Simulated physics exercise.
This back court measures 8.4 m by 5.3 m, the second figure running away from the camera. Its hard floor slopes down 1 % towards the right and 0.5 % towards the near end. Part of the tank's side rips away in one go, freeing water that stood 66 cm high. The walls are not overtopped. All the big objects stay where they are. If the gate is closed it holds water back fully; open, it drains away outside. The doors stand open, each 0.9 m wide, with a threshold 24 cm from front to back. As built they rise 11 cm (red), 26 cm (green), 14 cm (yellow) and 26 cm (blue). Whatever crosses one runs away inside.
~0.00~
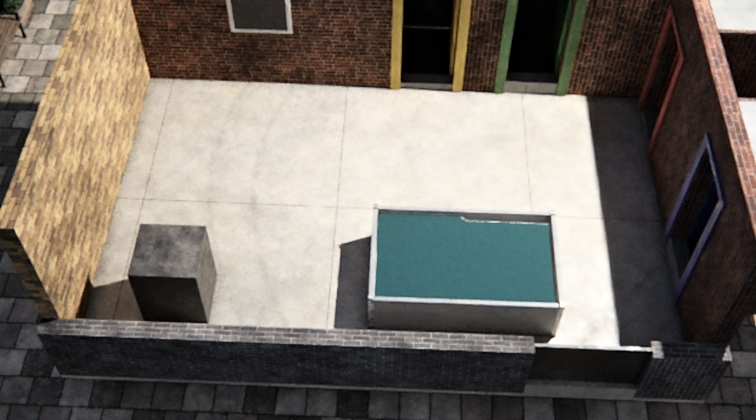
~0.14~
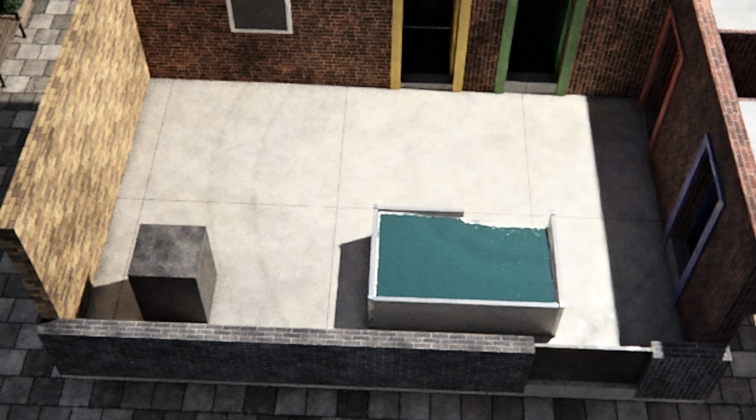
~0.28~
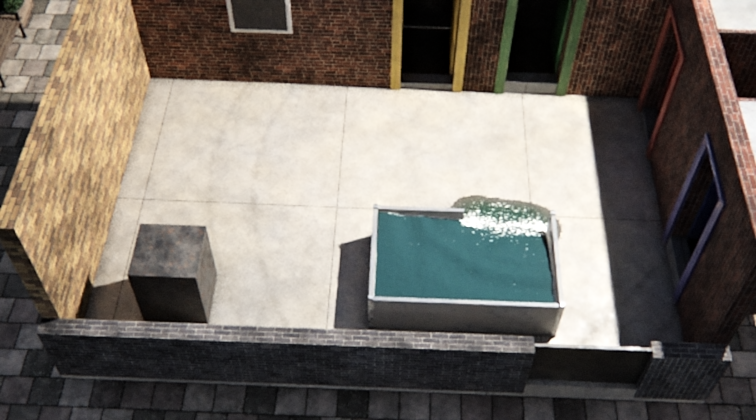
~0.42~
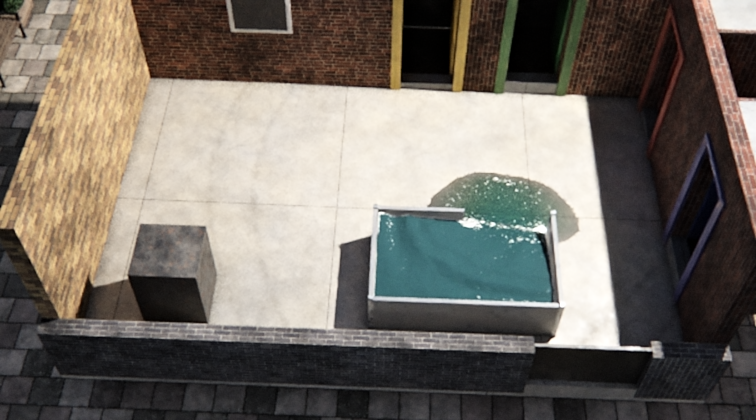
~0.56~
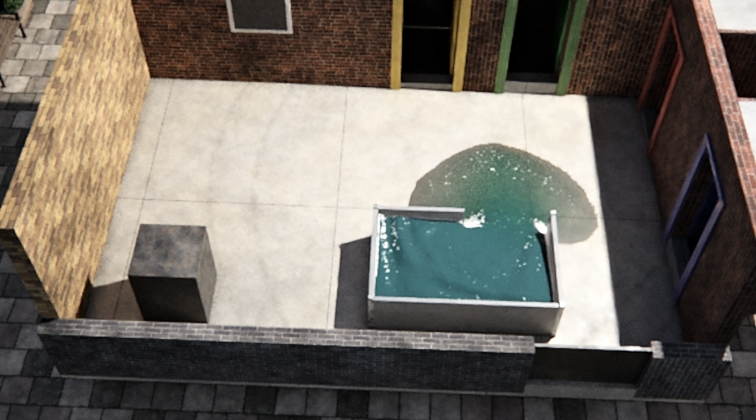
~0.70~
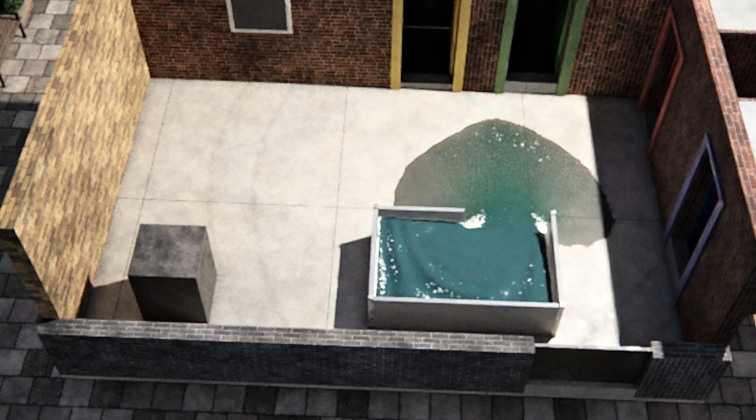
A tank of green water in a walled yard lost part of its far side, and the water poured through the gap, foaming, and spread in a widening rounded pool across the pale floor.
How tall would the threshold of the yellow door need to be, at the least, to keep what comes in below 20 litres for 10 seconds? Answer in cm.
Close to 14.5 cm is just enough.
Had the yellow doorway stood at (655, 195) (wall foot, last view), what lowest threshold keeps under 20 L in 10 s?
About 9.5 cm.
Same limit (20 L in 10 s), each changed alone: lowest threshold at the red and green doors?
Roughly 24 cm at red and 23 cm at green.
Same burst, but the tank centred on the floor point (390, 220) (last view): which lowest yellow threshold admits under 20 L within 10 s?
About 32 cm.
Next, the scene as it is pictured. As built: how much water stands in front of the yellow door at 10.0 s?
About 4.5 cm.
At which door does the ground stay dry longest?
Last comes the blue one.
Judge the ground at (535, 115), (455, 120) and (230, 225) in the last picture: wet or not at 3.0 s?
In turn: Under water, flooded, dry.
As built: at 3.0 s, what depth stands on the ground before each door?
In cm: Red 25, green 20, yellow 17, blue 1.
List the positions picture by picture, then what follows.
The tank at (465, 258) is whole and still, 66 cm deep; the yellow door at (429, 45) is dry, in the first picture.
The gap is on the far side, the front 0.3 m out at a hidden place; the back of the tank holds 66 cm, in the second picture.
The front is at (471, 201), 0.8 m from the gap on the far side; 1.0 m2 of floor is wet, 66 cm left at the back, in the third picture.
The gap is on the far side, the front 1.3 m out at (474, 177); the back of the tank holds 64 cm, in the fourth picture.
The gap is on the far side, the front 1.9 m out at (480, 149); the back of the tank holds 57 cm, in the fifth picture.
The front is at (497, 123), 2.5 m from the gap on the far side; 5.2 m2 of floor is wet, 56 cm left at the back; the yellow door at (429, 45), 3.4 m from the gap, is still 1.2 m from the nearest water, in the sixth picture.
After 1.4 s water covers 25 % of the floor, deepest (32 cm) near (515, 230); 10 cm at the yellow door, 0 litres in over its 14 cm threshold.
After 3.0 s water covers 35 % of the floor, deepest (28 cm) near (570, 98); 17 cm at the yellow door, 19 litres in over its 14 cm threshold.
After 10.0 s water covers 95 % of the floor, deepest (14 cm) near (666, 286); 4 cm at the yellow door, 23 litres in over its 14 cm threshold.
At the yellow door as built, the water arrived by 1.2 s and peaked near 20 cm at 2.0 s.
Run again over the same 10 s with other heights there, 27 litres in over 13.5 cm, 5 litres over 18 cm. The limit of 20 litres is kept from about 14.5 cm up.
